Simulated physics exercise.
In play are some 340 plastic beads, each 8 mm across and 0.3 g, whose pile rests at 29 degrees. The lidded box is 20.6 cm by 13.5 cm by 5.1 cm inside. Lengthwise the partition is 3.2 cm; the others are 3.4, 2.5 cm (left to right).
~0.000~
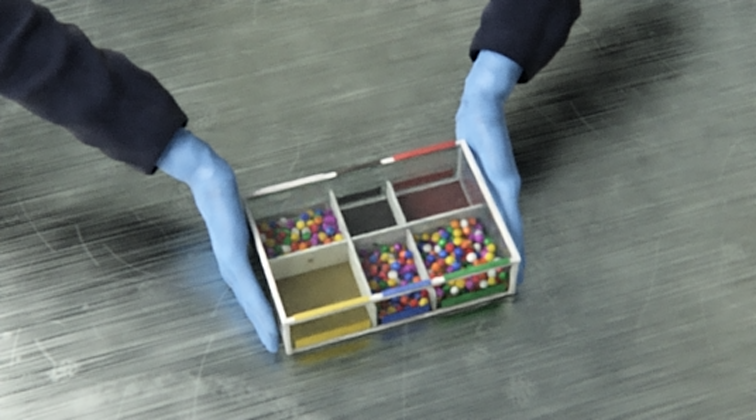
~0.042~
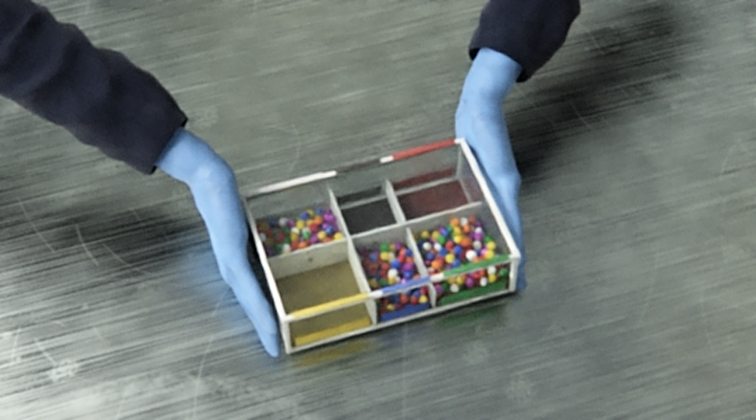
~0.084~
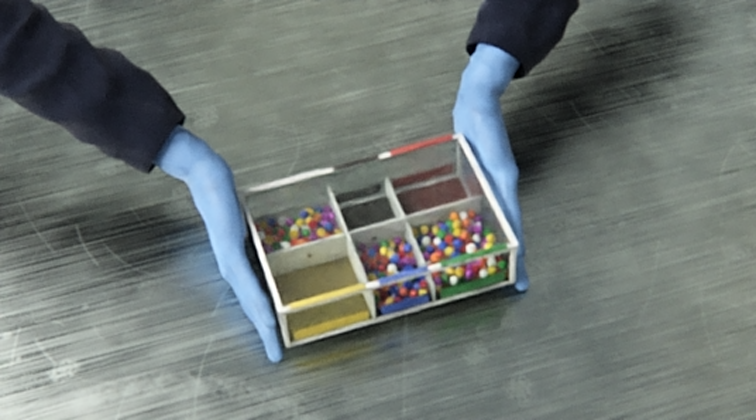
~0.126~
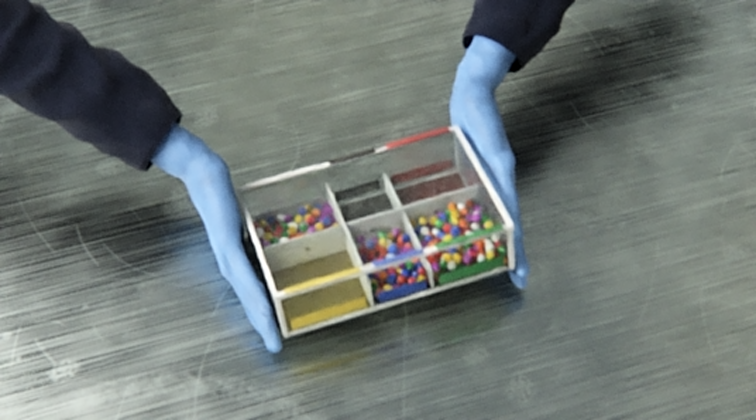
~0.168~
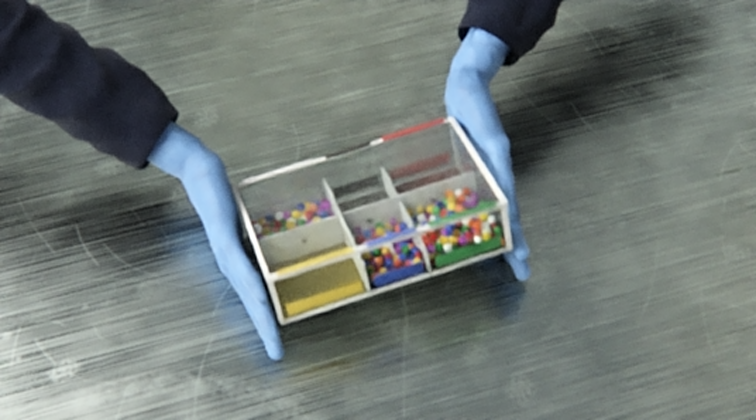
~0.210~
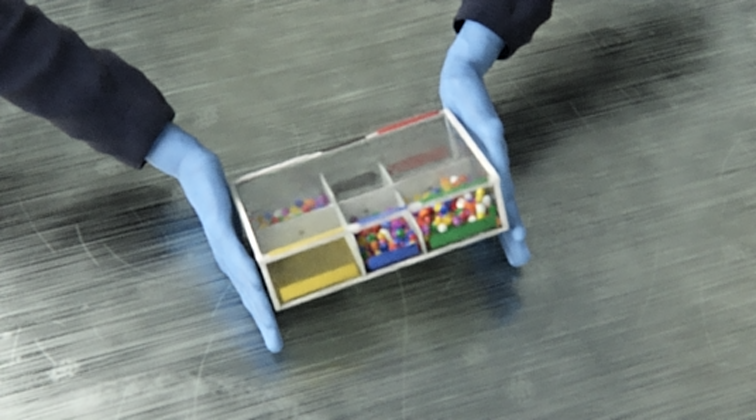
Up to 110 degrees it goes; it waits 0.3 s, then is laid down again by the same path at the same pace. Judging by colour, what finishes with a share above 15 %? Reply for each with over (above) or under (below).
Red - over, blue - under, green - under, yellow - under, white - over, black - over.
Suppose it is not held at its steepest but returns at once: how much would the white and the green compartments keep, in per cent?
White 45, green 0.
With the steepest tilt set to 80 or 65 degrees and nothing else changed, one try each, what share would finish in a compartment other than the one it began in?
I'd expect close to 35 and then close to 15 per cent.
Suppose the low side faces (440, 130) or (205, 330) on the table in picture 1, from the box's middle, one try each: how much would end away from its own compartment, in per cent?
That would be close to 45 per cent, then close to 55 per cent.
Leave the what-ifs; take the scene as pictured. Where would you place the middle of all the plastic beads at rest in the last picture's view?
Close to pixel (349, 220).
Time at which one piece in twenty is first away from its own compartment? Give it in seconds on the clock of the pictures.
That happens at about 0.60 s on the clock.
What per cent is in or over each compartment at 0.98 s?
In per cent: Red 20; blue 5; green 5; yellow 0; white 40; black 25.
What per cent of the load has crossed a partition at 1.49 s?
Roughly 65 %.
Then, at 0.98 s, tilt 110 degrees; red 20 %, blue 5 %, green 5 %, white 40 %, black 25 %.
Then, at 1.49 s, tilt 58 degrees; red 25 %, white 45 %, black 30 %.
Then, at 2.06 s, tilt 0 degrees; red 25 %, white 45 %, black 30 %.
At rest (2.5 s), red 25 %, blue 0 %, green 0 %, yellow 0 %, white 45 %, black 30 %.
